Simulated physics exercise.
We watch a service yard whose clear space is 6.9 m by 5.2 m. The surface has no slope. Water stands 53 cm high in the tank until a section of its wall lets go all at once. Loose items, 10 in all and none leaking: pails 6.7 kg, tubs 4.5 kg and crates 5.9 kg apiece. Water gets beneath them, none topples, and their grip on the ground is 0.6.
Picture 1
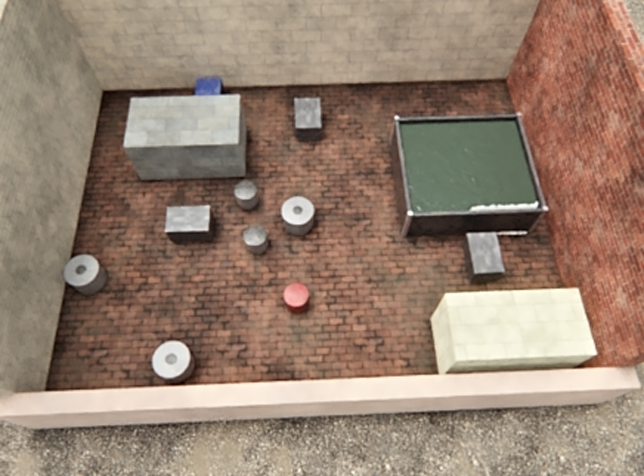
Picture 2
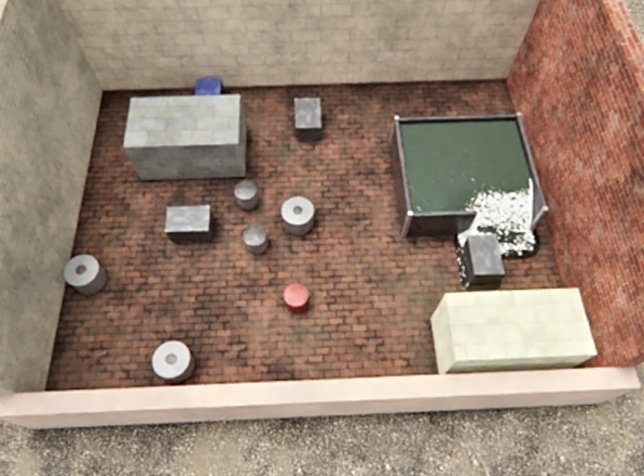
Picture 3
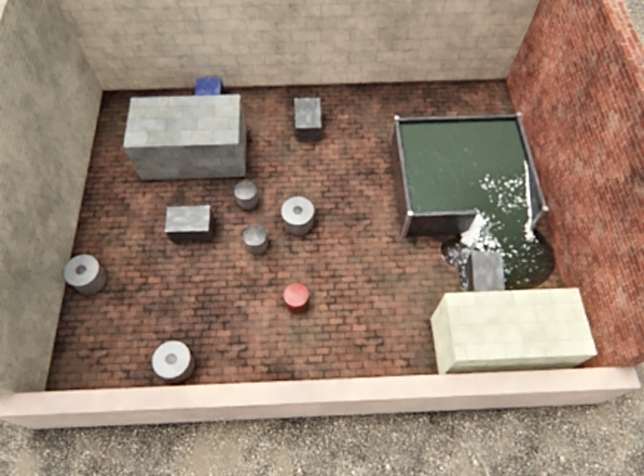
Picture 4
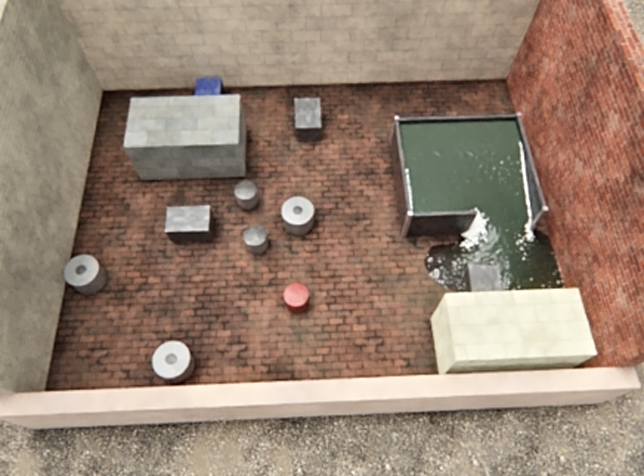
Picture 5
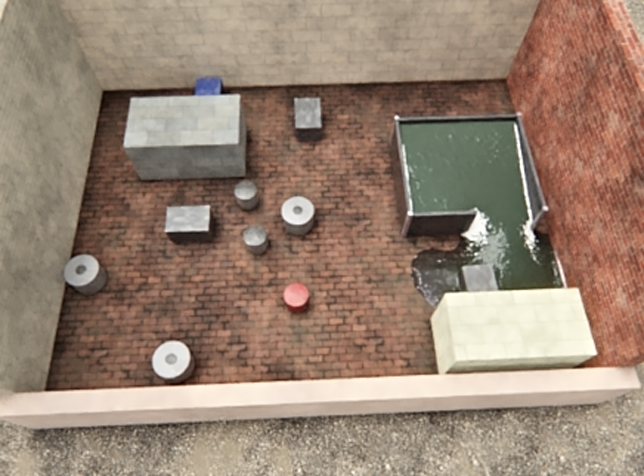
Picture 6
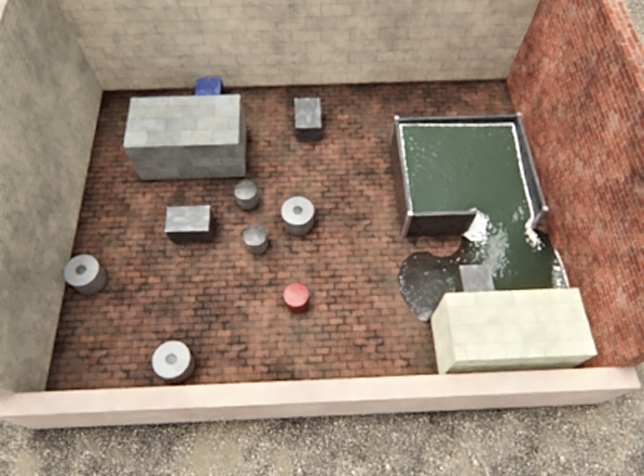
Dark green water pouring through a gap in a walled tank, surrounding a grey crate and spreading across a brick-paved yard.
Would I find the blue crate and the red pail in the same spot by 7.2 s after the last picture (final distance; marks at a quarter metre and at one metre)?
The blue crate barely shifts; the red pail slides a little.
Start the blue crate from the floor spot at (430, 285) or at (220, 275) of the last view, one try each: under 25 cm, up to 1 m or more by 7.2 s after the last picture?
In that order: It travels far; it slides a little.
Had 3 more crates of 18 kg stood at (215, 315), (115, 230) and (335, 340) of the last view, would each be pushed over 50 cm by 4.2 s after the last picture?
In that order: Under, less, past it.
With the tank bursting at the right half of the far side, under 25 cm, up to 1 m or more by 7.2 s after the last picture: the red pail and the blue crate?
In that case the red pail holds its place, the blue crate gets carried off.
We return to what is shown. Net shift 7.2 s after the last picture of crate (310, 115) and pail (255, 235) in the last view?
In that order: 20 cm, 100 cm.
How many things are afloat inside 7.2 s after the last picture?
I count 6.
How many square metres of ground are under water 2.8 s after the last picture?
About 19 m2.
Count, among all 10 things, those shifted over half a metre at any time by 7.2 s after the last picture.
6 of them.
Then, 0.9 s after the last picture the blue crate is near (208, 92), 0.0 m from its start, aground; the red pail is near (296, 295), 0.0 m from its start, aground; 0 afloat.
Then, 2.8 s after the last picture the blue crate is near (208, 92), 0.0 m from its start, aground; the red pail is near (271, 296), 0.3 m from its start, aground; 0 afloat.
Then, 4.8 s after the last picture the blue crate is near (208, 92), 0.0 m from its start, aground; the red pail is near (256, 298), 0.5 m from its start, aground; 2 afloat.
Then, 7.2 s after the last picture the blue crate is near (207, 92), 0.0 m from its start, aground; the red pail is near (256, 298), 0.5 m from its start, aground; 6 afloat.
